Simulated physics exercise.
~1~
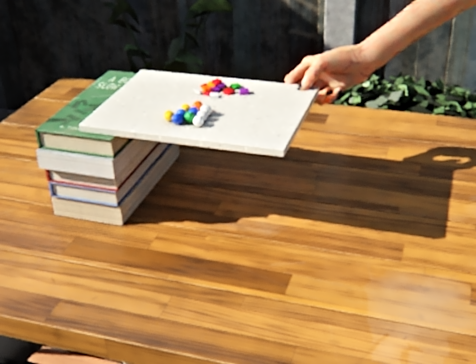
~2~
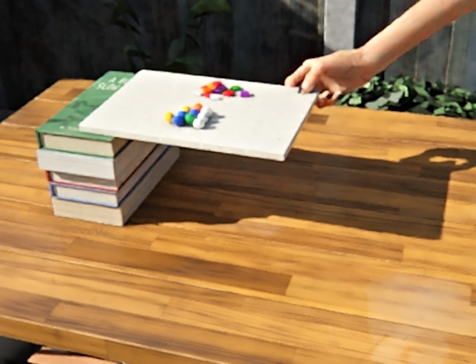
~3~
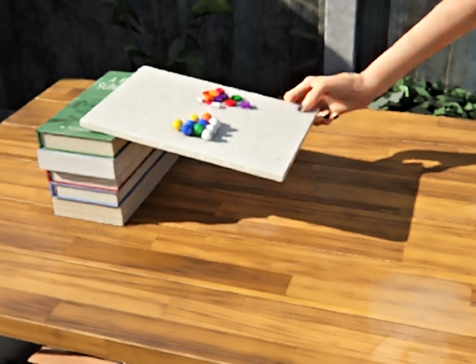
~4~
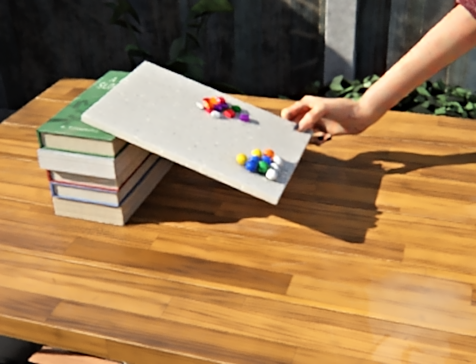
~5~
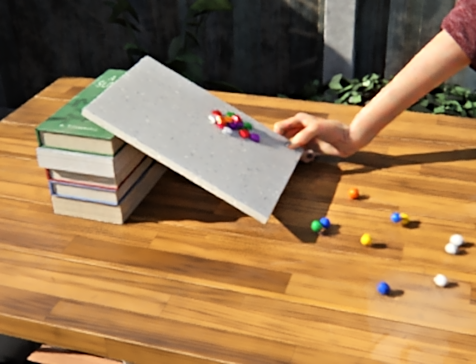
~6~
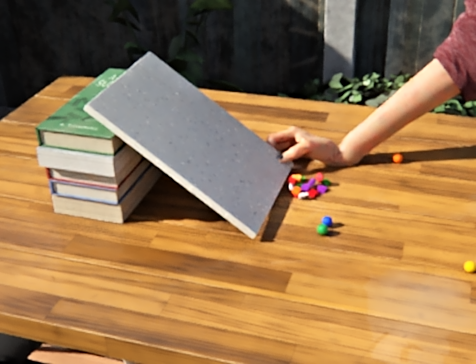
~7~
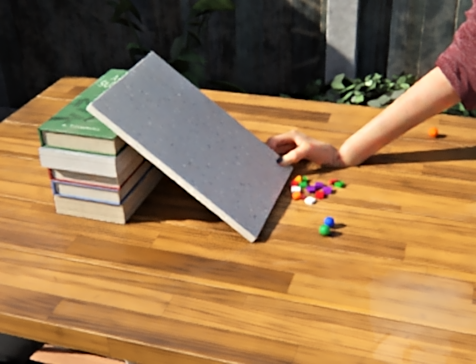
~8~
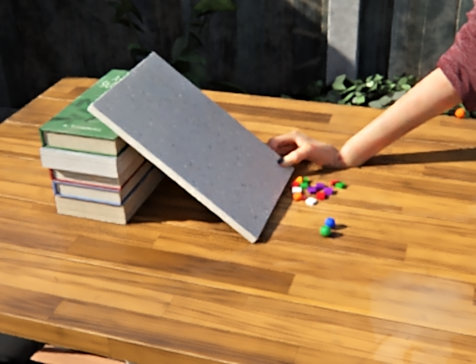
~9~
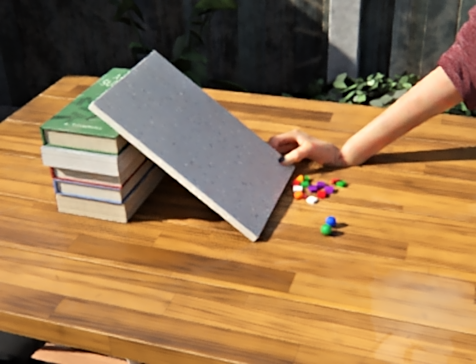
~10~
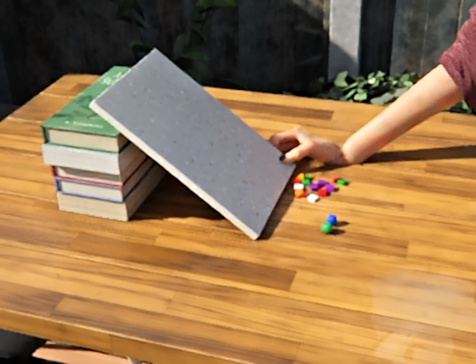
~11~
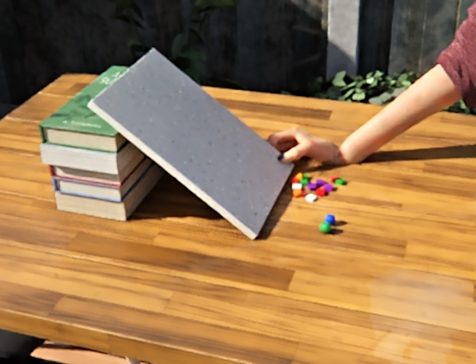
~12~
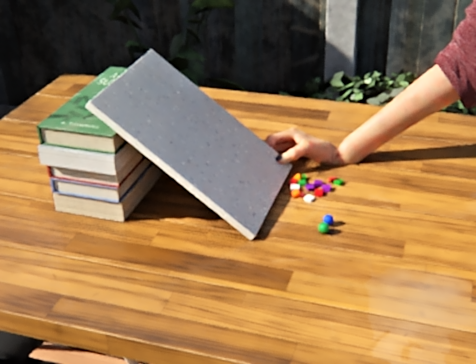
A hand lowers a board's end, and colourful balls roll away while other pieces stop nearby.
